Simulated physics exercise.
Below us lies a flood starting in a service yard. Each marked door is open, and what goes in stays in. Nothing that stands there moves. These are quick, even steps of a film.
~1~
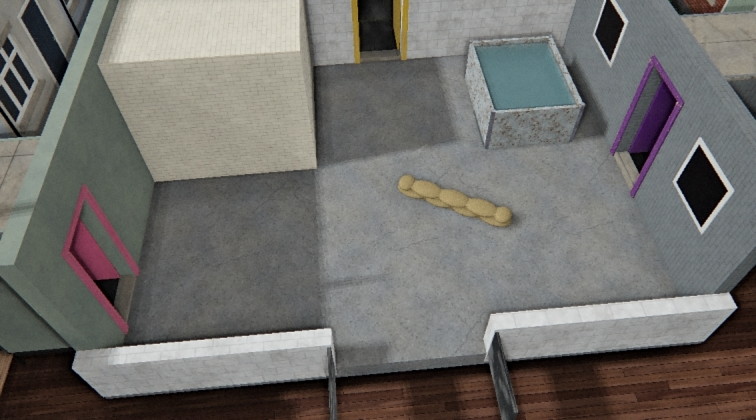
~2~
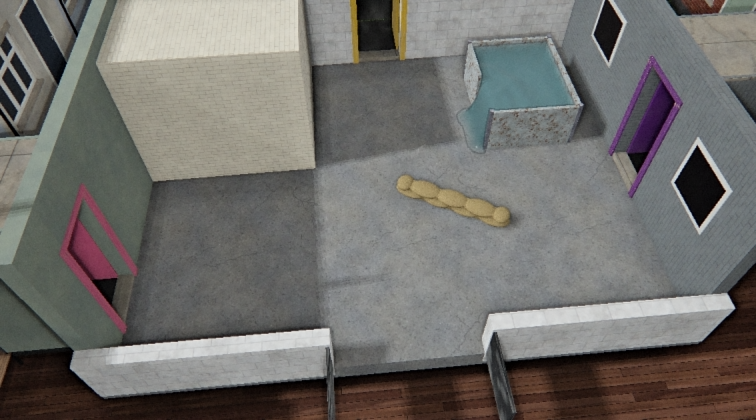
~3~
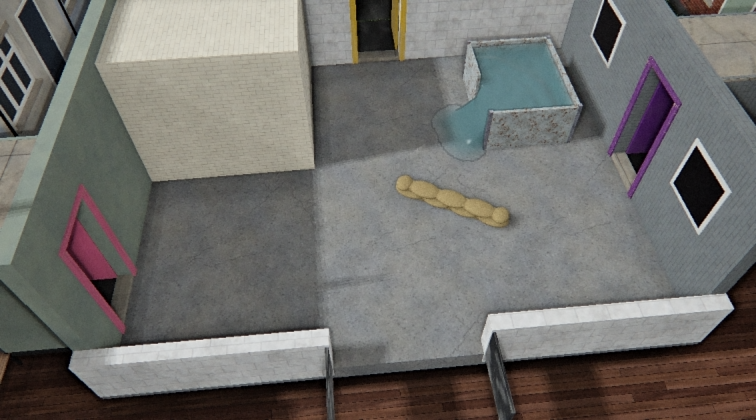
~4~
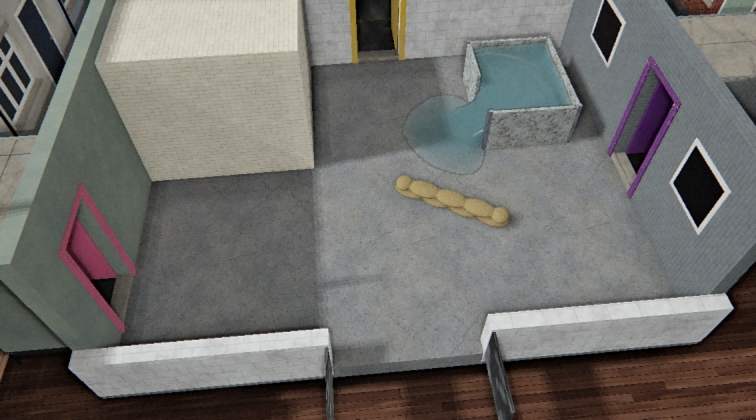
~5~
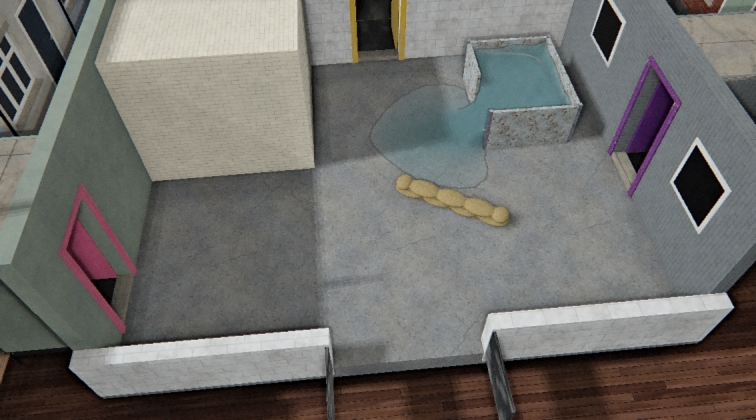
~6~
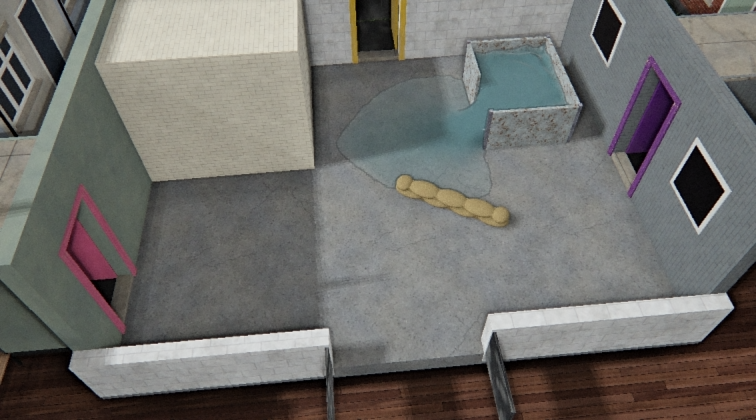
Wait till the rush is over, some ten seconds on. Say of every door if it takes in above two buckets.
In the end: The pink door takes more than that; the yellow door stays under that; the purple door stays under that.
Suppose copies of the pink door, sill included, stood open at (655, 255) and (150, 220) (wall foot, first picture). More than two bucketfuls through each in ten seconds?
In turn: Is under, floods.
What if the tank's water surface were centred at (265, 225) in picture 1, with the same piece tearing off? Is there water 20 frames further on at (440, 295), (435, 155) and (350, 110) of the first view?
One after the other: Wet, not flooded, free of water.
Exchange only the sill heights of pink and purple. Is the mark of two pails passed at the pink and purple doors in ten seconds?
One by one: The pink one takes more; the purple one keeps below it.
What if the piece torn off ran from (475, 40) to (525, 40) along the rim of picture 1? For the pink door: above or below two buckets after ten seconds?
In short: The pink door holds.
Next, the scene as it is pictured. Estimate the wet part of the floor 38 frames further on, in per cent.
Some 70 per cent.
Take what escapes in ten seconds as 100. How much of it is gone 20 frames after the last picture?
Roughly 15 per cent.
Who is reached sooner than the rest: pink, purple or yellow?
The yellow one.
A moment on, water covers 25 % of the floor; the pink door not reached, the yellow door wet at the sill, nothing in, the purple door not reached.
Next, water covers 40 % of the floor; the pink door not reached, the yellow door wet at the sill, nothing in, the purple door not reached.
Then, water covers 55 % of the floor; the pink door over two buckets in, the yellow door wet at the sill, nothing in, the purple door not reached.
Later, water covers 70 % of the floor; the pink door far over two buckets in, the yellow door under two buckets in, the purple door wet at the sill, nothing in.
In the end, water covers 90 % of the floor; the pink door far over two buckets in, the yellow door under two buckets in, the purple door wet at the sill, nothing in.
